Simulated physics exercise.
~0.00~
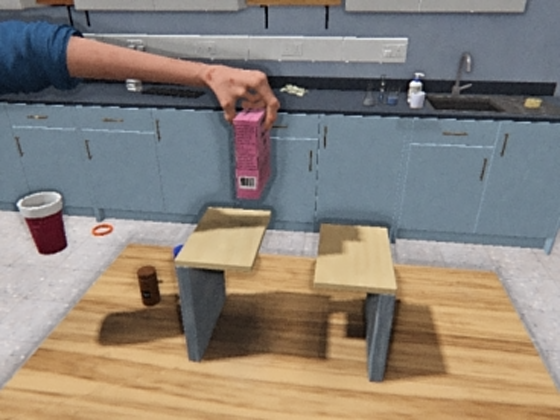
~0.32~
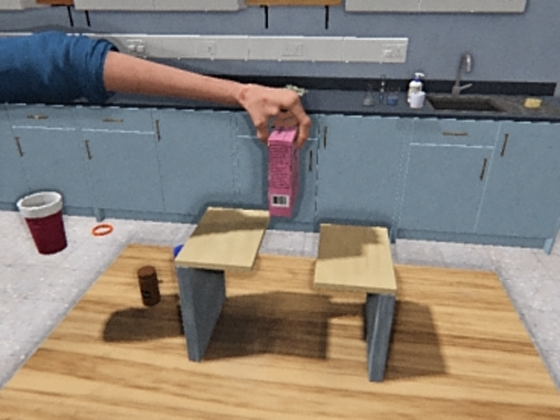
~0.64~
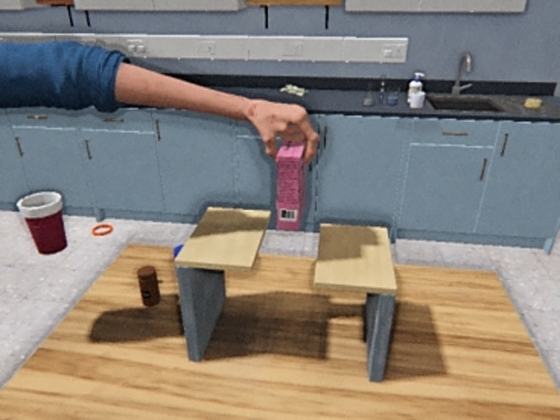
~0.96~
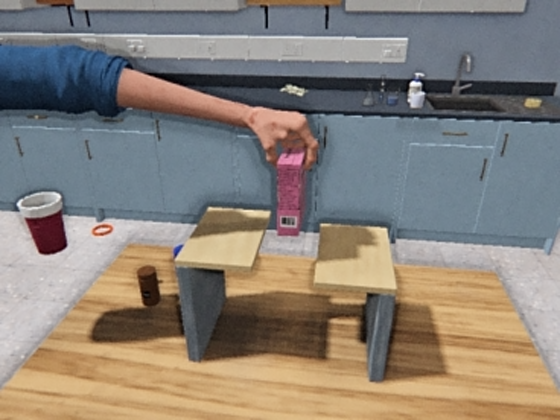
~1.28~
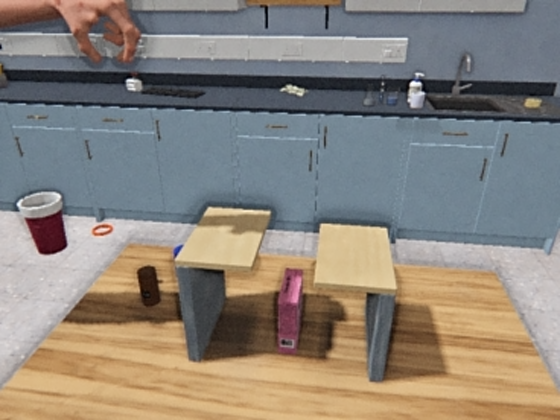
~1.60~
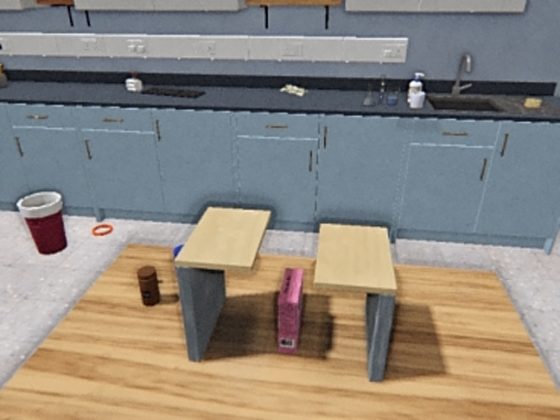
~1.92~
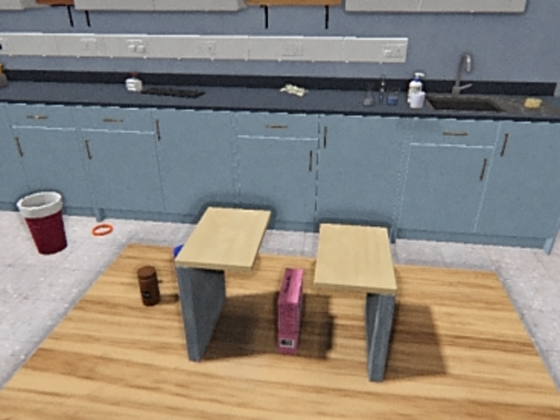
A pink packet is lowered by a hand, drops through the gap and stands on the table.
